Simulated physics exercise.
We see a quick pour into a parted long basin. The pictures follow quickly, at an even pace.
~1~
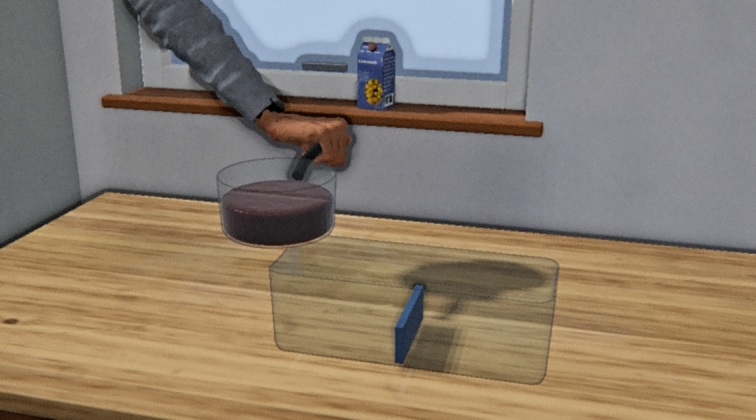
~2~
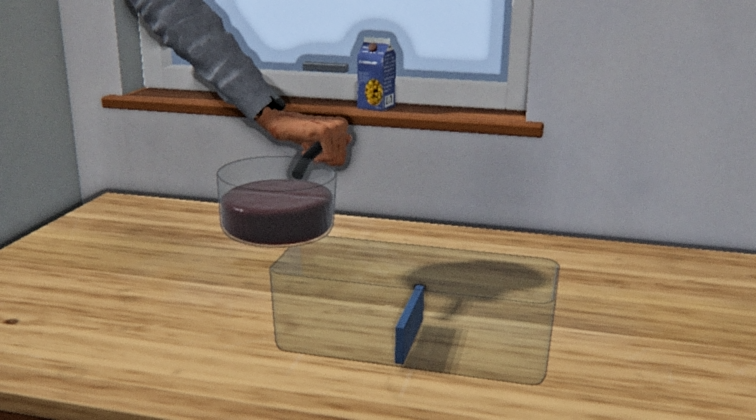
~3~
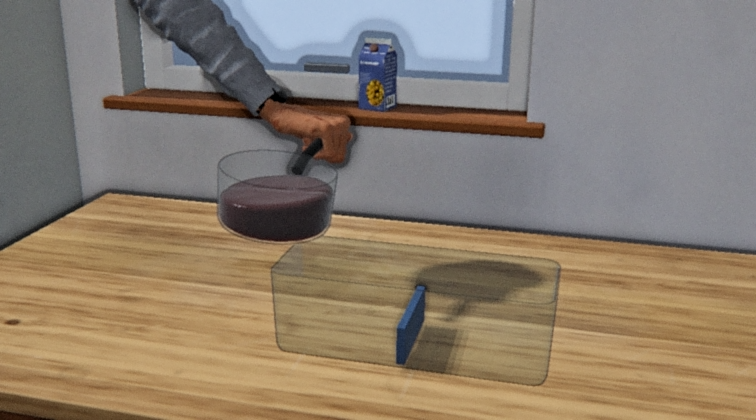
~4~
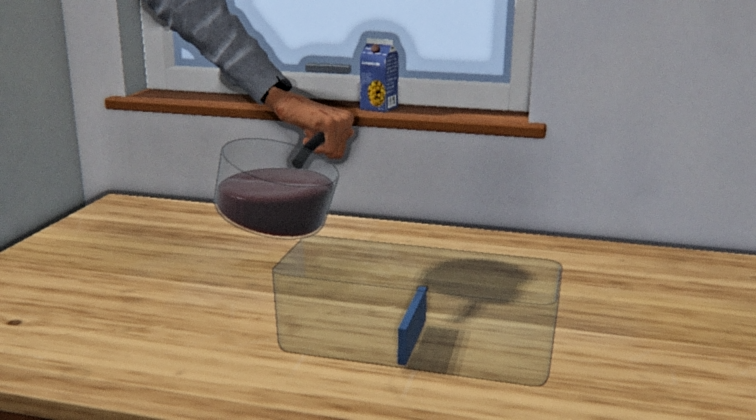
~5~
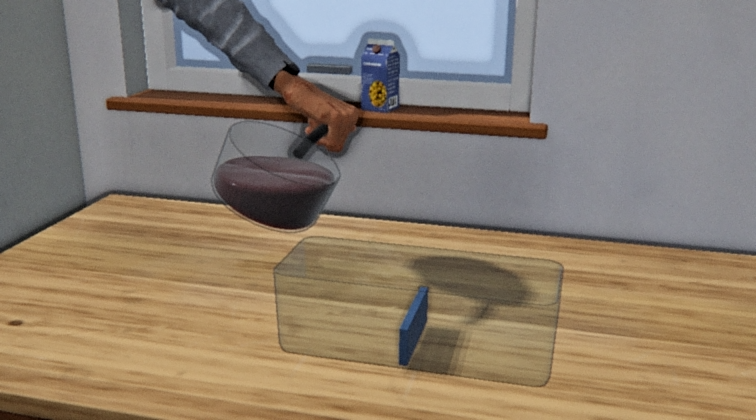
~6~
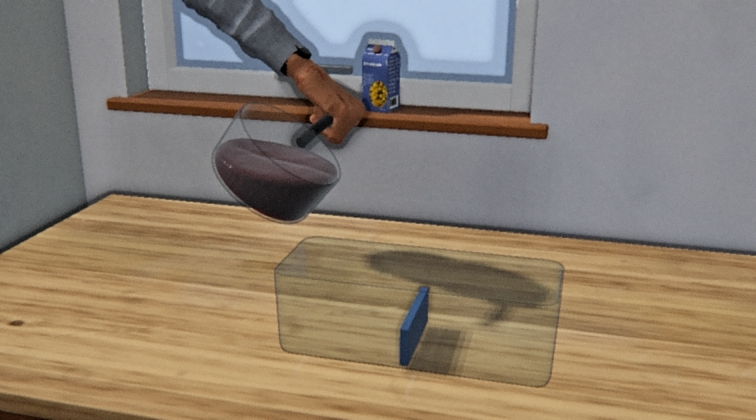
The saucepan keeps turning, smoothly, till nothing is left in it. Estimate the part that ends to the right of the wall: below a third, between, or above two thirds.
In the end from a third to two thirds is right of the wall.
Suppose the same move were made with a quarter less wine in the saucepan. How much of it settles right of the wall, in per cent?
It comes to 55 per cent or so.
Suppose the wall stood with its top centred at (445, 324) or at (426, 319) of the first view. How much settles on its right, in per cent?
Near 20 % and 40 %.
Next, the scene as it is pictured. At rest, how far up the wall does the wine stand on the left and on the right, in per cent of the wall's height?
Some 20 per cent left and 30 right.
A moment on, the saucepan is tipped right over and 38 per cent is still to pour, 6 is left of the wall and 0 right of it.
Next, the saucepan is tipped right over and 1 per cent is still to pour, 17 is left of the wall and 72 right of it.
Then the saucepan is tipped right over and 0 per cent is still to pour, 25 is left of the wall and 46 right of it.
Later the saucepan is tipped right over and 0 per cent is still to pour, 36 is left of the wall and 55 right of it.
Finally, 37 per cent lies left of the wall, 55 right of it and 8 outside.
